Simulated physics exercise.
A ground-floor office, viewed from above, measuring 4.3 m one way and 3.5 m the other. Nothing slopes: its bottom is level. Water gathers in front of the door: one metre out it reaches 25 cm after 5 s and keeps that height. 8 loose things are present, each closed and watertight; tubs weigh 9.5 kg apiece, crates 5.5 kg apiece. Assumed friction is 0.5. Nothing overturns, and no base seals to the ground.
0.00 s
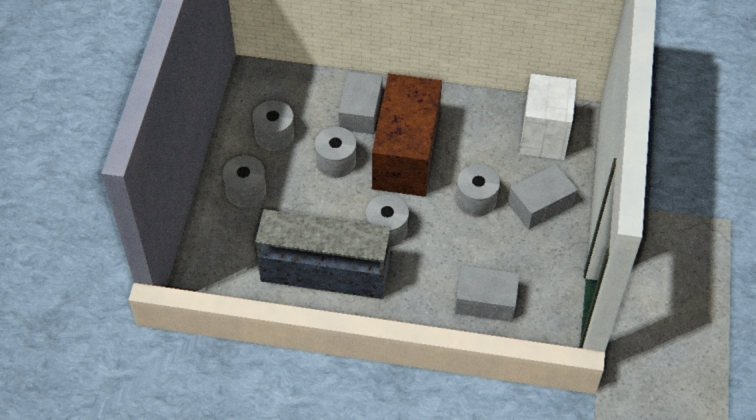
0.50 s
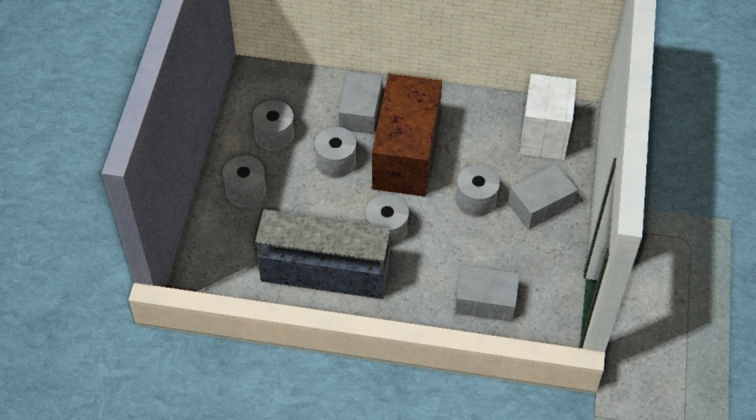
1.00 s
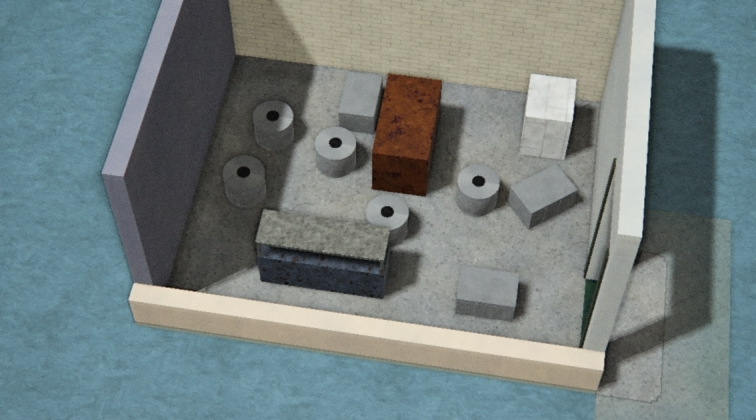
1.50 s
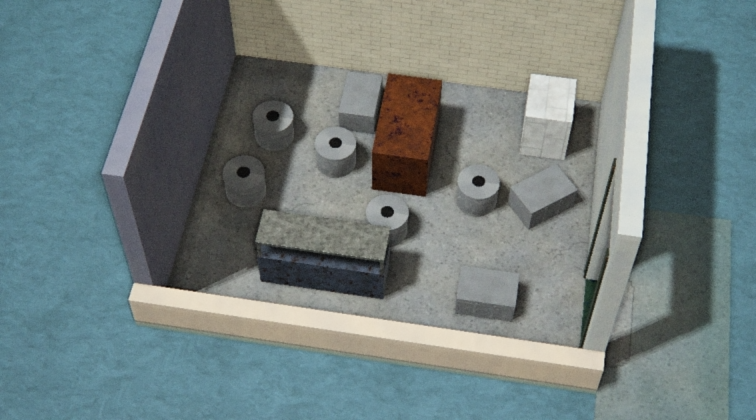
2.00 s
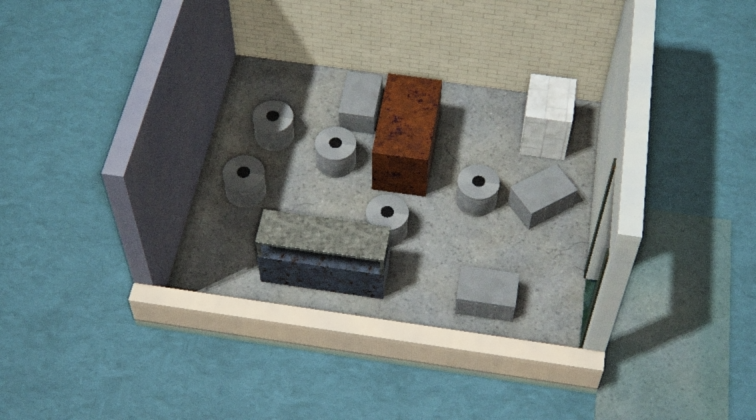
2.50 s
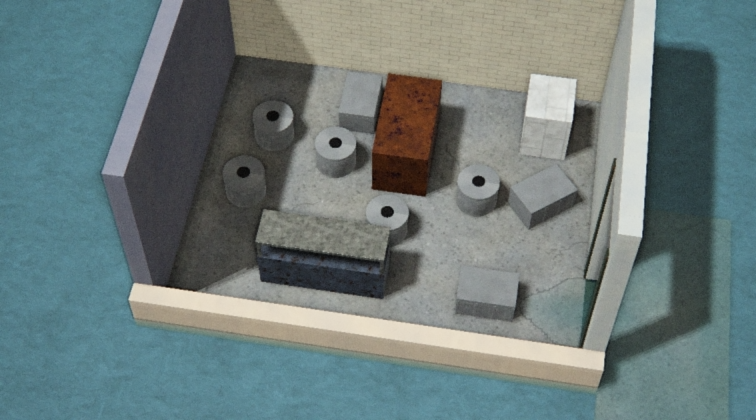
Ground-floor office seen from above, its crates and tubs staying still as water outside changes and a little seeps in by the door at right.
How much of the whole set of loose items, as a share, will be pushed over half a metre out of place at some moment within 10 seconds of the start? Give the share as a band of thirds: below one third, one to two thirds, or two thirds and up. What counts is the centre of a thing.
Middle band.
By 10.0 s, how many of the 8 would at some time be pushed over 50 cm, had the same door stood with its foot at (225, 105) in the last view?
Then 6 of them would.
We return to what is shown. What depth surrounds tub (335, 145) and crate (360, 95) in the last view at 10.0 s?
Some 5 cm at the first, some 6 cm at the second.
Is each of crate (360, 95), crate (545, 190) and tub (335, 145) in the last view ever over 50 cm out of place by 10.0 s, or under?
In that order: Below the mark, below the mark, below the mark.
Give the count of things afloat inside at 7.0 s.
I'd say 1 of them.
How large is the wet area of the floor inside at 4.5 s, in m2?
Close to 4.0 m2, I'd say.
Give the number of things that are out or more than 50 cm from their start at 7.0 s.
By my tally, 2.
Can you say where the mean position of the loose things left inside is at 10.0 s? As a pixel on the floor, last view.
I'd put it close to (357, 159) in the last view.
After 3.5 s 0 of 8 are over 50 cm from their spots; 0 afloat.
After 4.5 s 1 of 8 are over 50 cm from their spots; 1 afloat.
After 7.0 s 2 of 8 are over 50 cm from their spots; 1 afloat.
After 10.0 s 4 of 8 are over 50 cm from their spots, and 4 have been at some point; 5 afloat.
